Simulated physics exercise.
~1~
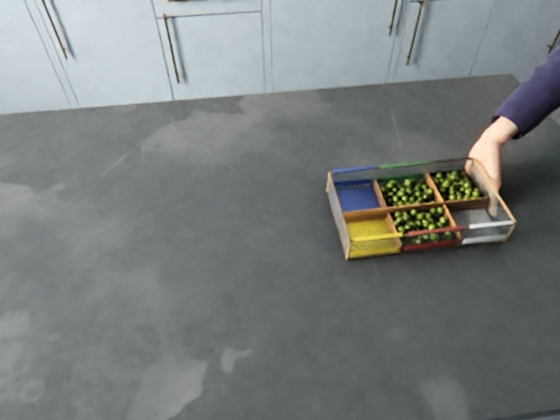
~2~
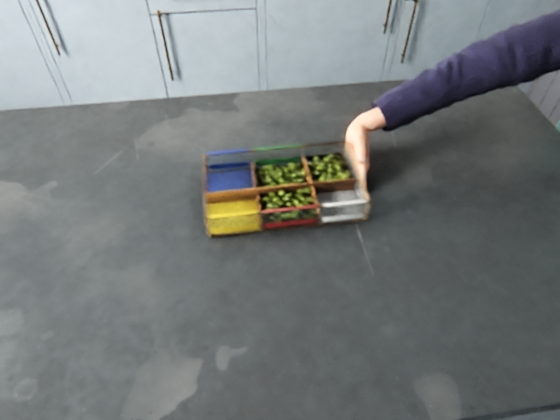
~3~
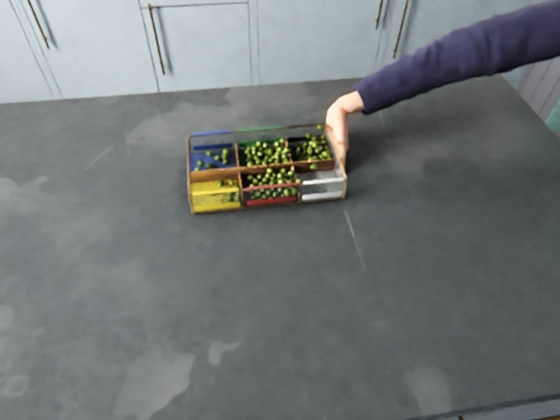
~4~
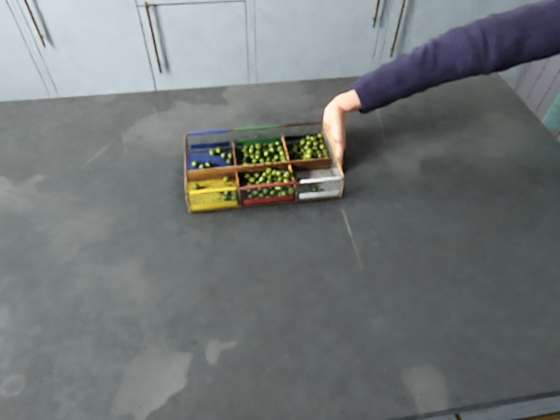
At first, a hand in a dark sleeve holds the right end of a drawer tray on a grey countertop, with small green olives filling three of its six compartments while the blue, yellow and clear ones look empty. The hand then sweeps the tray a long way to the left, and it blurs as it goes. As the tray slows a little farther left, some olives have crossed into the blue compartment. A few also turn up in the yellow one. In the end, the tray sits almost still, level and still held, with most olives in their original compartments.
